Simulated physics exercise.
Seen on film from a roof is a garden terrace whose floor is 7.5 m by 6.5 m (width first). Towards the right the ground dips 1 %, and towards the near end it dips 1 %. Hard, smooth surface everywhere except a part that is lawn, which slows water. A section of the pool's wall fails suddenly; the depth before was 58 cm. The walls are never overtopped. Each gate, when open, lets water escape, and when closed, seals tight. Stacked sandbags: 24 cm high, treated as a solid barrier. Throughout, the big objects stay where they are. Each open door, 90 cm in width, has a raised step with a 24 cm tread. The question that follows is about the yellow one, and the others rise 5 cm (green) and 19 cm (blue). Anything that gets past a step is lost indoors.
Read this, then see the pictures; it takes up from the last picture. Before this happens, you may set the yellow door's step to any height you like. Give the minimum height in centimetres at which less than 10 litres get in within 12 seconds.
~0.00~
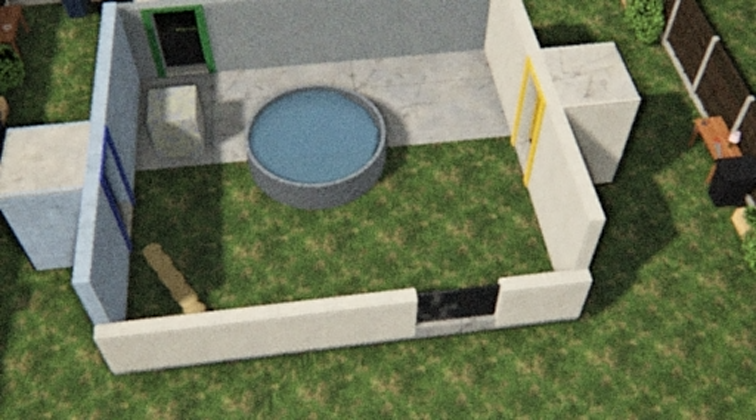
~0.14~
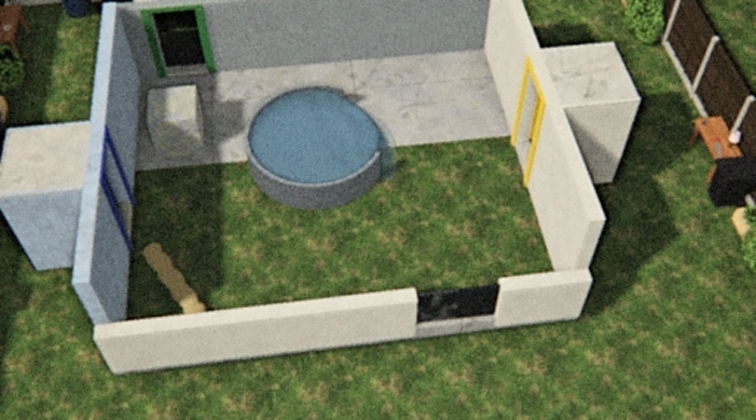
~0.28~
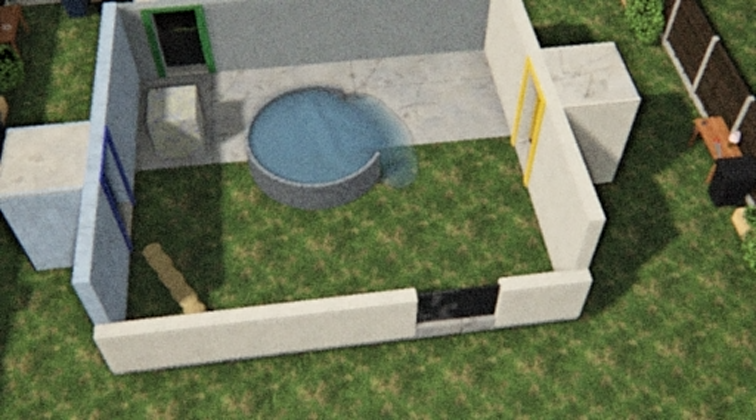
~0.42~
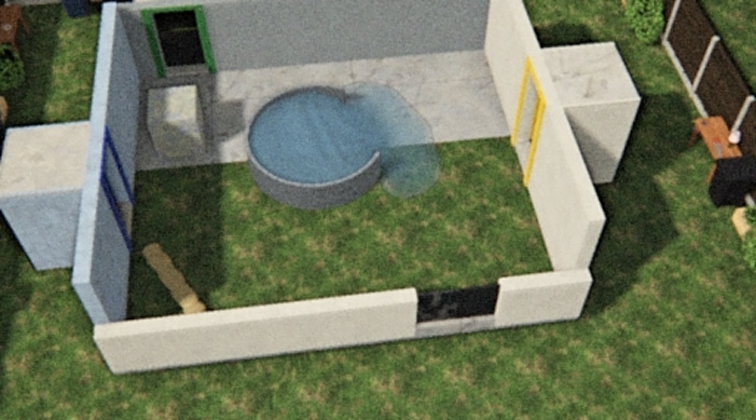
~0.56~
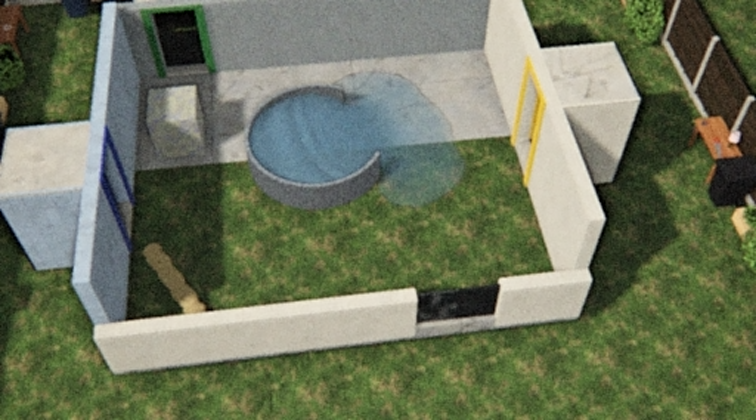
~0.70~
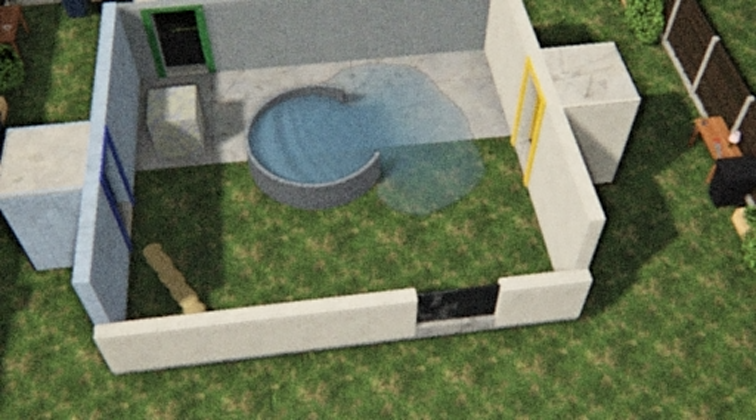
19 cm.
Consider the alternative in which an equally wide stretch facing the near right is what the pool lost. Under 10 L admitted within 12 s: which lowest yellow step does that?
Close to 13.5 cm at the least.
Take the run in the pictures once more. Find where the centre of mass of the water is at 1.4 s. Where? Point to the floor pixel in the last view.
The water is centred around (361, 143) in the last picture's pixels.
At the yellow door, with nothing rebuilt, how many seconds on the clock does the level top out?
I'd say near 2.2 seconds.
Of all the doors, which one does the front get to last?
Last comes the blue one.
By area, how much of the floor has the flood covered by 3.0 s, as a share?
Close to 35 per cent is wet.
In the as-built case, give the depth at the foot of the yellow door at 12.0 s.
The depth there is around 10.0 cm.
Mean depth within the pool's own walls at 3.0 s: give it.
The mean depth is about 19 cm.
After 1.4 s water covers 30 % of the floor, deepest (27 cm) near (502, 120); 14 cm at the yellow door, 0 litres in over its 23 cm step.
After 3.0 s water covers 35 % of the floor, deepest (34 cm) near (492, 89); 21 cm at the yellow door, 1 litre in over its 23 cm step.
After 12.0 s water covers 95 % of the floor, deepest (12 cm) near (548, 301); 10 cm at the yellow door, 1 litre in over its 23 cm step.
At the yellow door as built, the water arrived by 1.2 s and peaked near 25 cm at 2.2 s.
Run again over the same 12 s with other heights there, 24 litres in over 16.5 cm, 2 litres over 22 cm. The limit of 10 litres is kept from about 19 cm up.
